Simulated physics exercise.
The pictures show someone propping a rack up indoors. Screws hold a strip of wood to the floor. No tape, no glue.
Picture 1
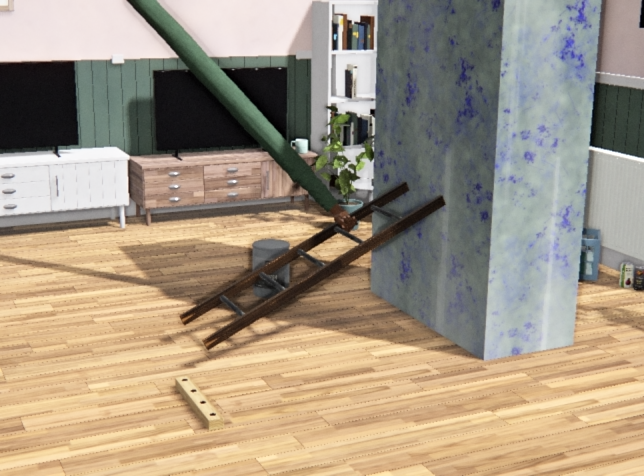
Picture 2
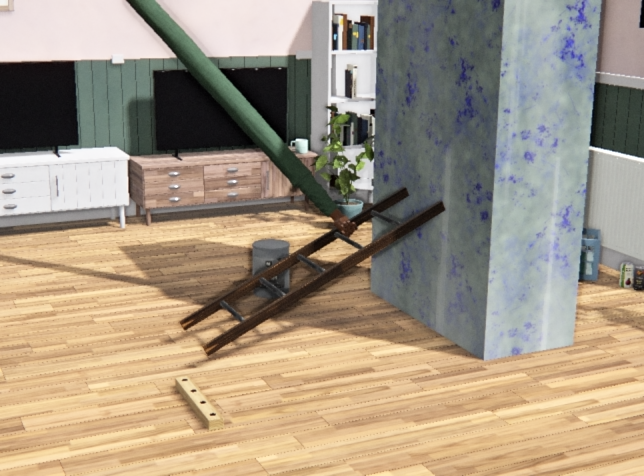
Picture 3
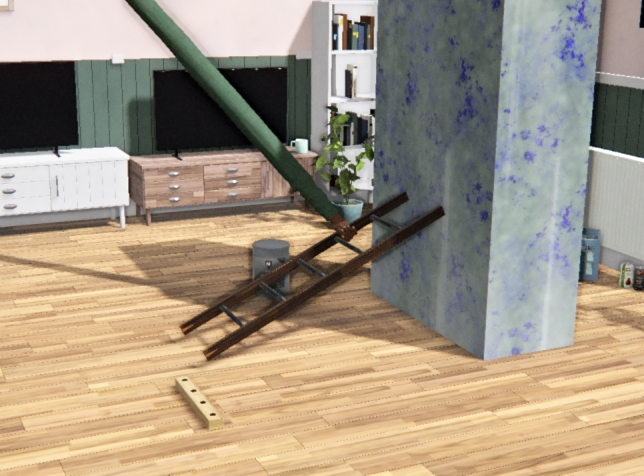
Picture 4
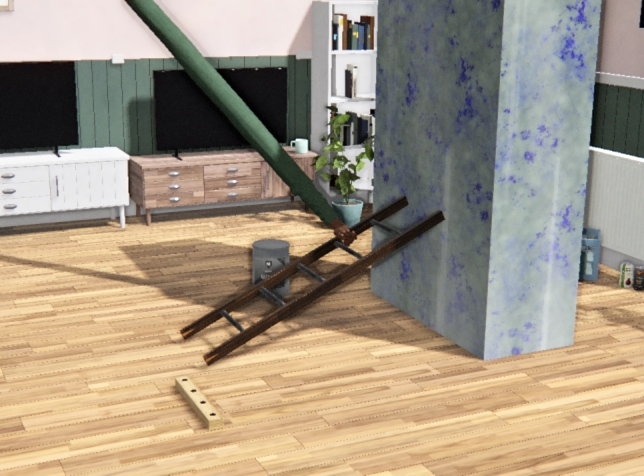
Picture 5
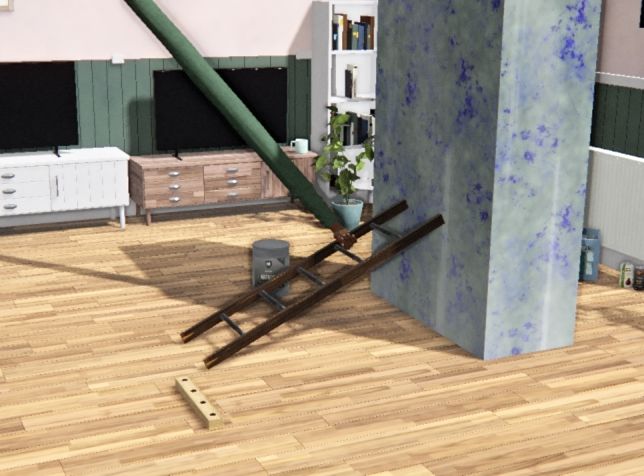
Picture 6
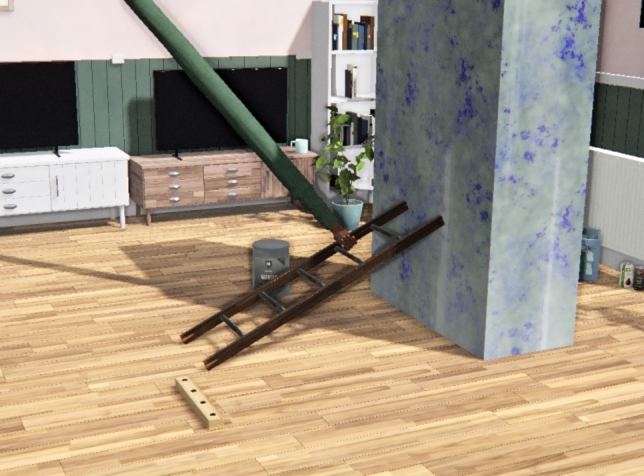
The clip opens with a green arm gripping a dark, ladder-like rack slanted beside a blue-speckled block, with a grey pail behind it and a strip of wood on the floor in front. The arm lowers the rack slightly, keeping its slant much the same, then rack and arm stay nearly still, the grip unbroken.
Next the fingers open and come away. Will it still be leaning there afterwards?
As it turns out, the black rack slides out and falls.
Then, 0.30 s past the last view, black rack leaning 15° off how it started near (301, 313).
Finally, the black rack slips down, near (295, 337); nothing else stirs.
